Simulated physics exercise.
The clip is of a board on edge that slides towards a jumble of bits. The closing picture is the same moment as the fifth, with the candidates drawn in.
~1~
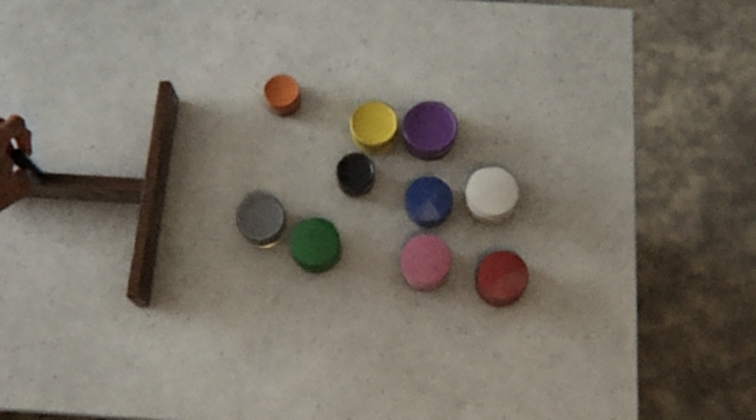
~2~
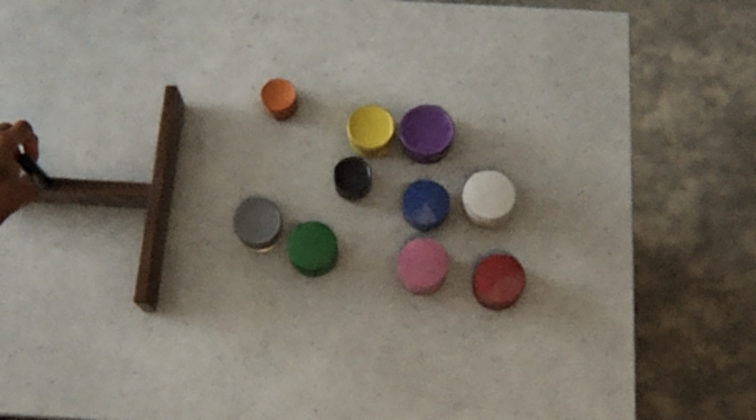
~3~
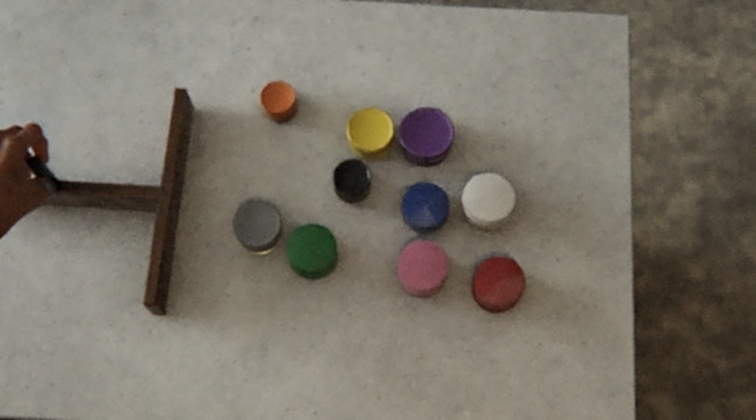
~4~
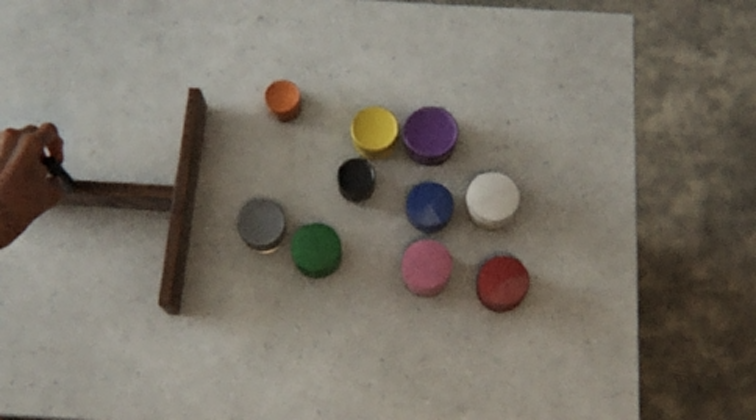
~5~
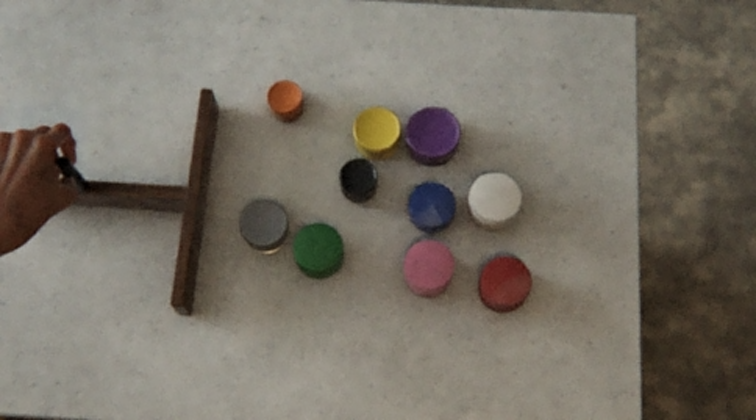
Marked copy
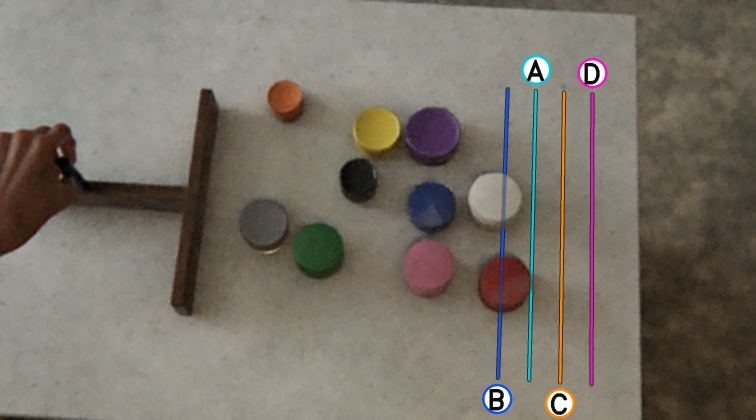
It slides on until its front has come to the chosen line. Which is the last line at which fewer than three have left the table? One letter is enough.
No farther than C.
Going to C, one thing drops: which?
It is the white tin.
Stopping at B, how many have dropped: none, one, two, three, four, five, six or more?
The count is none.
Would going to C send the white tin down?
Yes.
On the marked copy, A at (533, 228); B at (503, 227); C at (562, 230); D at (592, 232).
Following C. Soon after the start, board (324, 201); orange tub (325, 91); green tin (353, 260).
Later, board (458, 209); red tin (580, 304); white tin (570, 187).
In the end, board (563, 216); white tin over the edge; purple jar (638, 137); one fallen.
As for the rest, A is within the limit but short; B is within the limit but short; D drops four.
